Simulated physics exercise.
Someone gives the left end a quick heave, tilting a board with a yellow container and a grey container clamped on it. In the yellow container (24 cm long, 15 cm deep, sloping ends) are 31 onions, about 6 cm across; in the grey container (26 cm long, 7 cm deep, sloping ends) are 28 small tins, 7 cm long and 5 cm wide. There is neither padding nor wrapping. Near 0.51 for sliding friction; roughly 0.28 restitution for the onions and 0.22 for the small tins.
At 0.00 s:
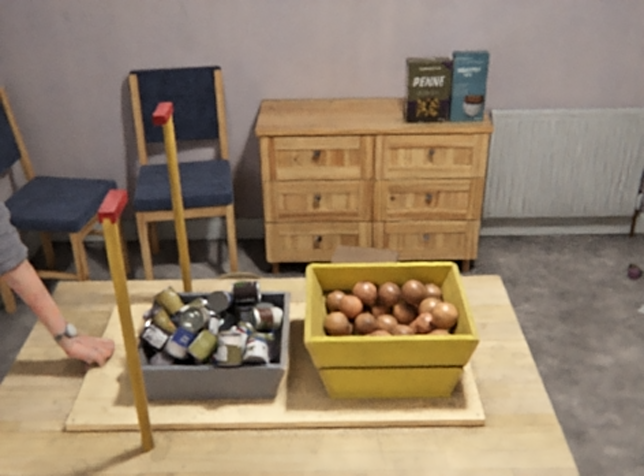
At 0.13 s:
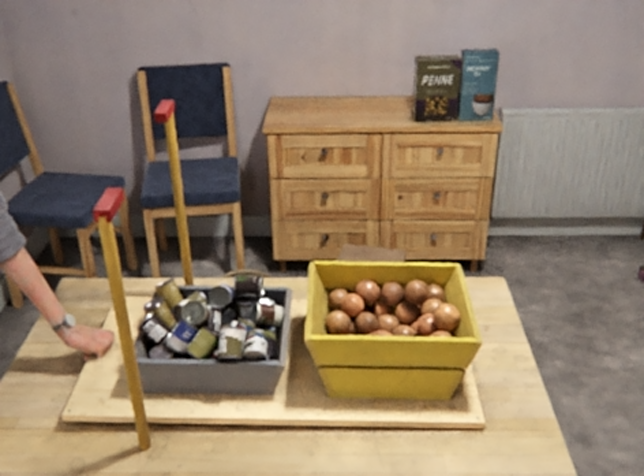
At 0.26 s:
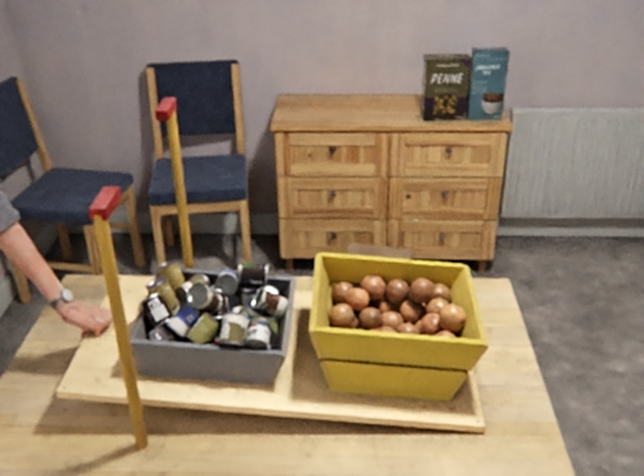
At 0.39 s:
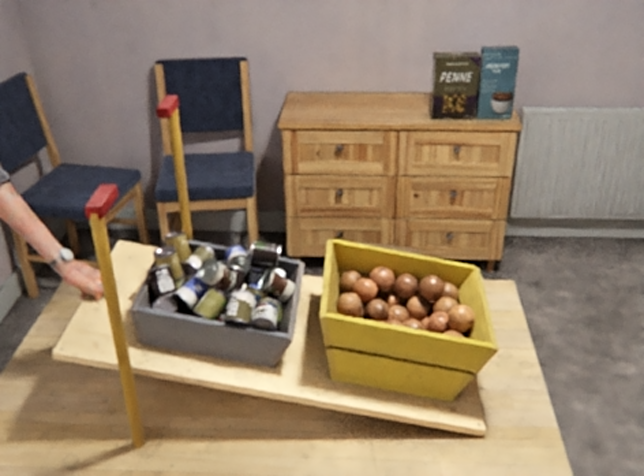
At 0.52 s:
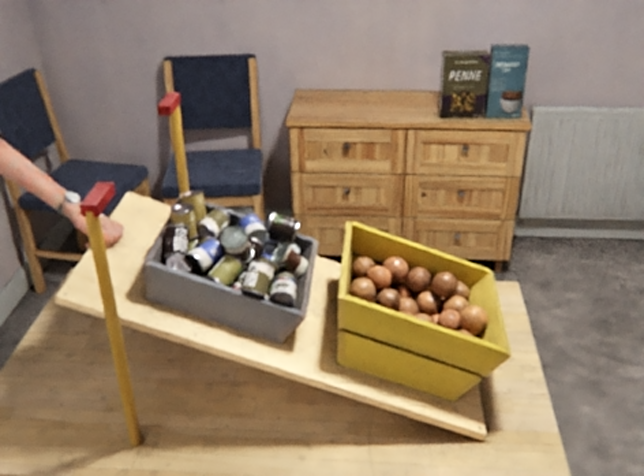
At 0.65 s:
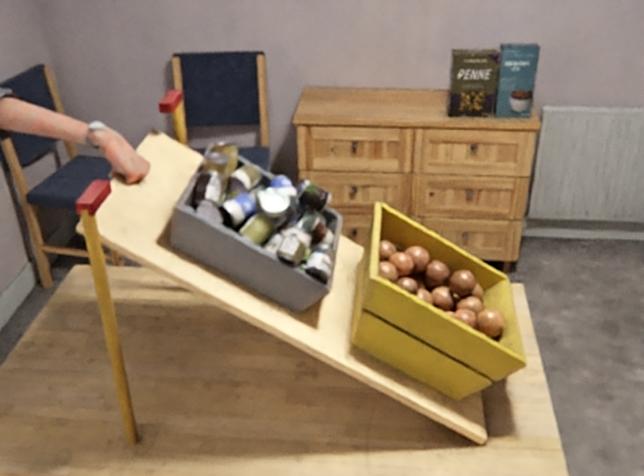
A hand reaches in from the left to a board on a wooden table, seen from slightly above in a room with blue chairs, a wooden chest of drawers and a radiator behind. On the board, a grey container of small tins sits left of a yellow one of onions, near two red-topped yellow posts. The hand steadily raises the board's left end into a steep slope, both containers tilting with it, while the camera shifts slightly.
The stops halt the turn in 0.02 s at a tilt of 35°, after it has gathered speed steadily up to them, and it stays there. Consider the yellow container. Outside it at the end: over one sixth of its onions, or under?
Spillage south of a sixth, I reckon.
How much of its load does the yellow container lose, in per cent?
I'd say close to 0 per cent, give or take.
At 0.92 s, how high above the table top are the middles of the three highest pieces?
Close to 48 cm up.
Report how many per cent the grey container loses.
For the grey container, roughly 50 percent.
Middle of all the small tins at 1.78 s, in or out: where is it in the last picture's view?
I'd say near (335, 252).
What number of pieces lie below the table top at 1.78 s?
The number is close to 8.
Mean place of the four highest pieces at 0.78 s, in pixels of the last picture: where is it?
(274, 145).
After 0.68 s, the lift is arrested.
After 0.78 s, tilt 35°; the yellow container has all 31 and the grey container is down by 1 of 28.
After 0.92 s, tilt 35°; the yellow container has all 31 and the grey container is down by 5 of 28.
After 1.18 s, tilt 35°; the yellow container has all 31 and the grey container is down by 14 of 28.
Outcome (at 1.78 s), the yellow container has all 31 and the grey container is down by 14 of 28. Asked share, 0 of 31, 0 per cent.
